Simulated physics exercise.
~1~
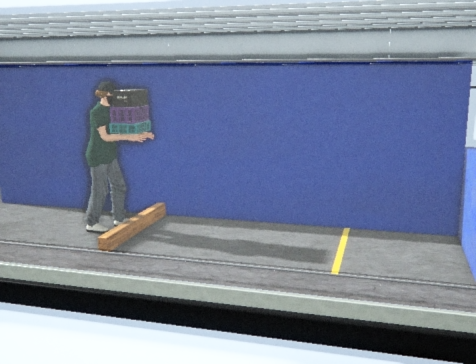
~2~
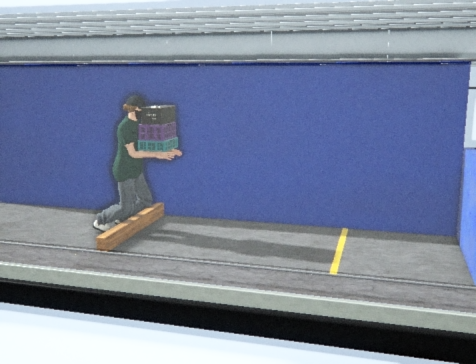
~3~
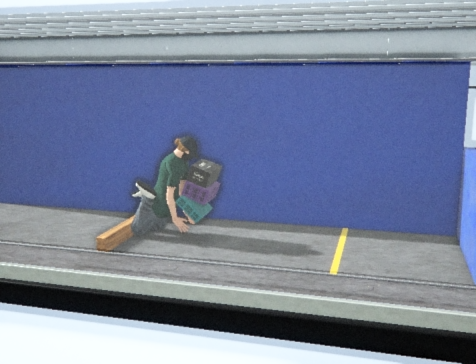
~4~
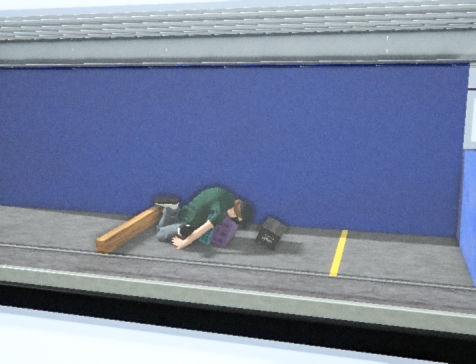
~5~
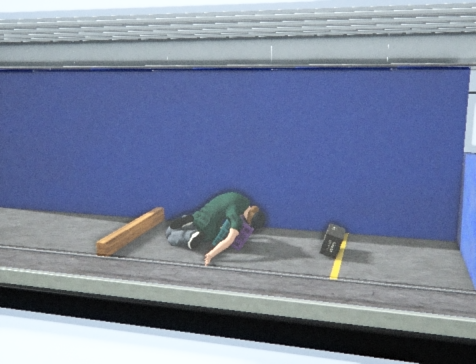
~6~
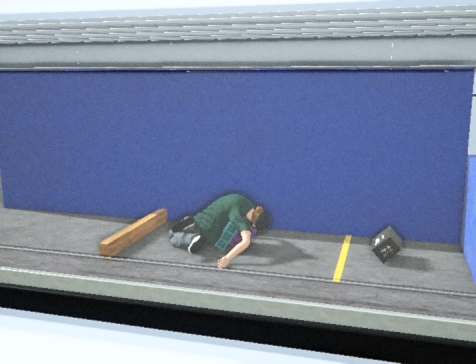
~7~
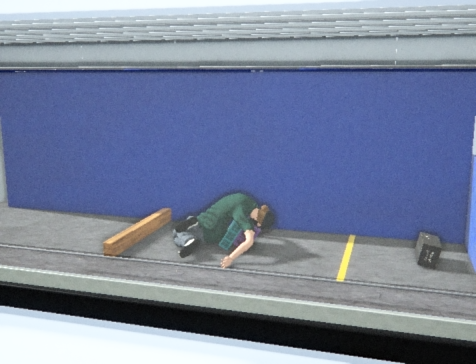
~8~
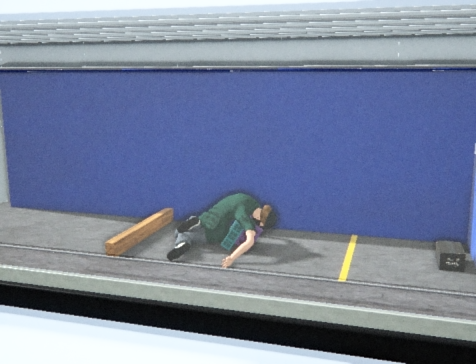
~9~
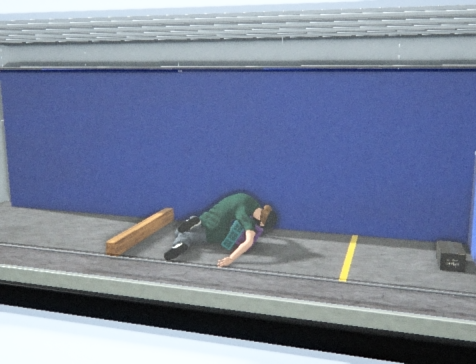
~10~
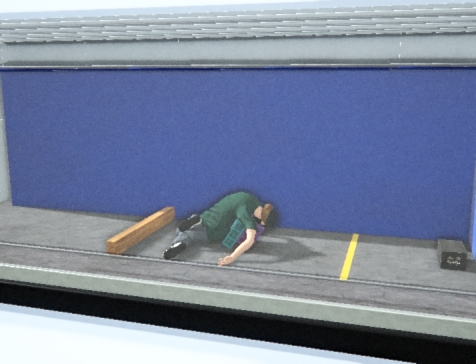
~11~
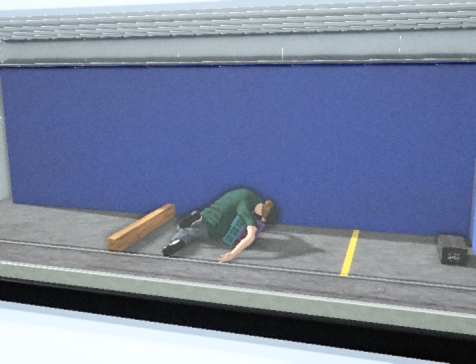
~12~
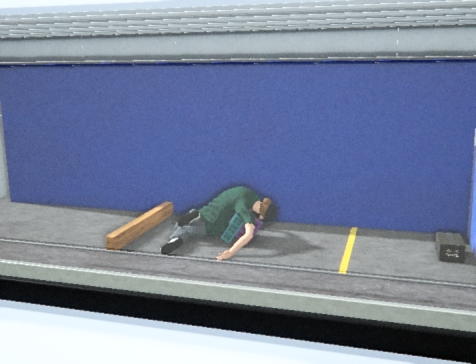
A porter in a green top and cap carries a stack of black, purple and teal boxes on both forearms, standing behind a low wooden rail on a grey floor before a blue wall, seen from the side by a slightly swaying camera. The porter pitches to the right over the rail, and the boxes tip forward. As the porter folds down onto the floor, the black box tumbles away and rolls across the yellow line. It settles upside down at the far right, while the porter lies crumpled over the purple and teal crates, short of the line.
